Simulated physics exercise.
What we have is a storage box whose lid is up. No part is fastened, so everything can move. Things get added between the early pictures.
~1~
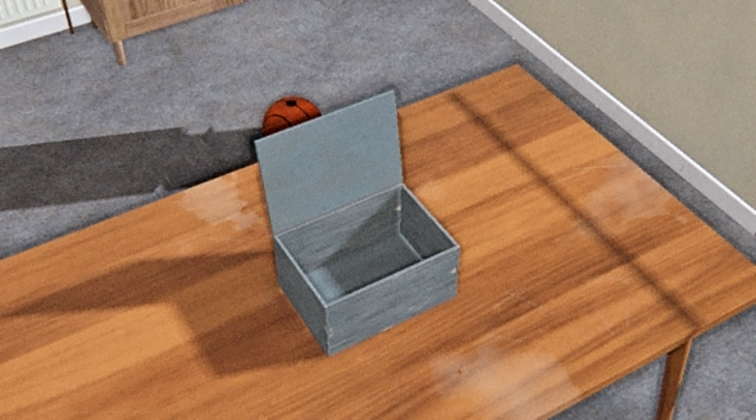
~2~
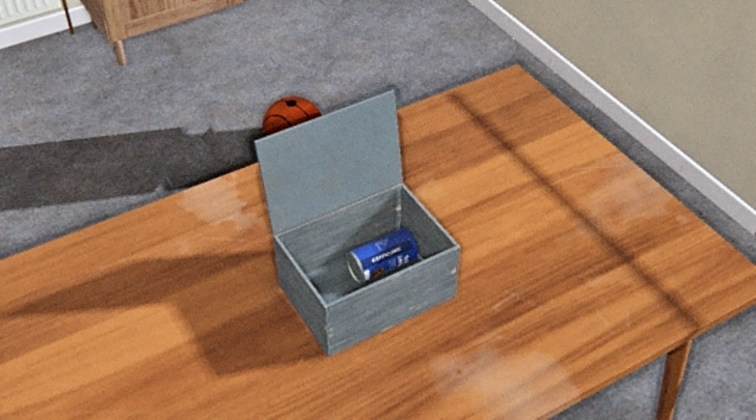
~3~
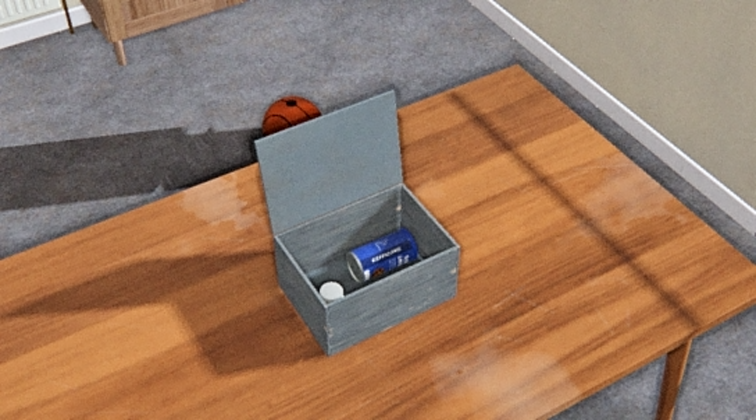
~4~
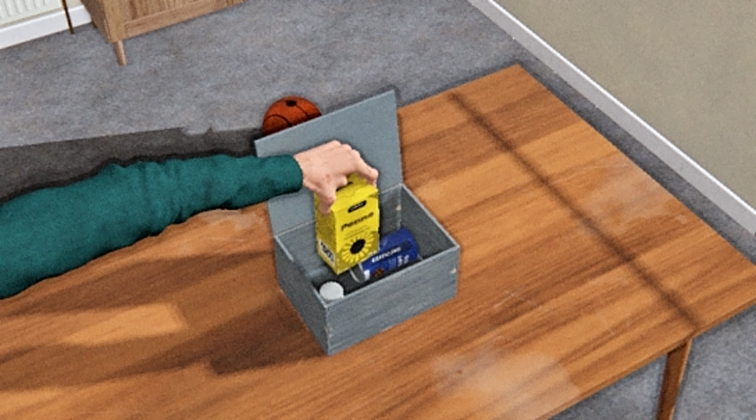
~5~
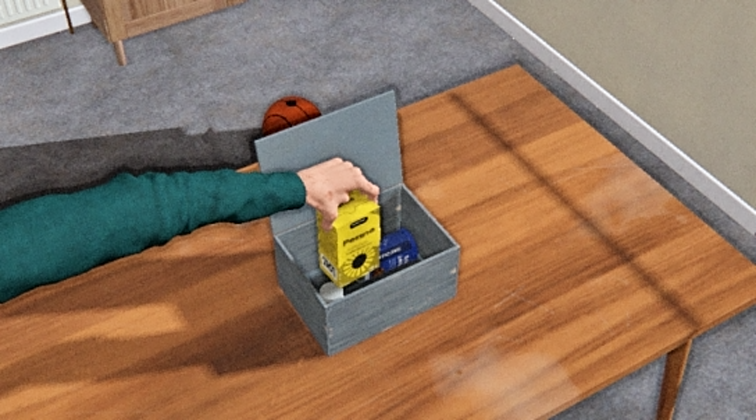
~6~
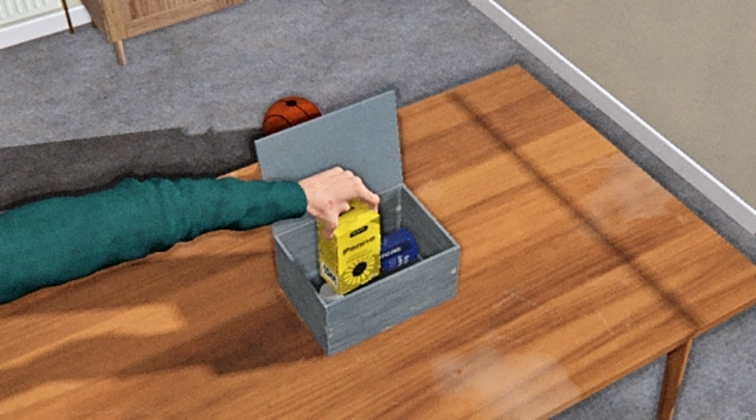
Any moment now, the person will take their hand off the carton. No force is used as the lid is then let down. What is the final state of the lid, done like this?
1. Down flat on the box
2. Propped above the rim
The answer is 1.
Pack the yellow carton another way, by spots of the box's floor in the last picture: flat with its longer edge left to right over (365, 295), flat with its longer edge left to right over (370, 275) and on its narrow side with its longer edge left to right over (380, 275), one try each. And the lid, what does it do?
With the first placement the lid ends up closed; with the second, it ends up closed; with the third, it ends up closed.
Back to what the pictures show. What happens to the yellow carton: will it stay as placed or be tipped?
By the end the yellow carton has leaned over.
Then, 0.50 s past the last view, yellow carton on its side near (396, 286).
Then, 1.40 s past the last view, lid 72° above the rim; yellow carton on its side near (397, 284); blue tin displaced a little.
Then, 2.10 s past the last view, lid 18° above the rim; yellow carton on its side near (397, 284); blue tin displaced a little.
Finally, lid shut; down or leaning hard in the box, yellow carton; the other 2 still in place. Final places as the last picture's camera would see them, yellow carton near (397, 284).
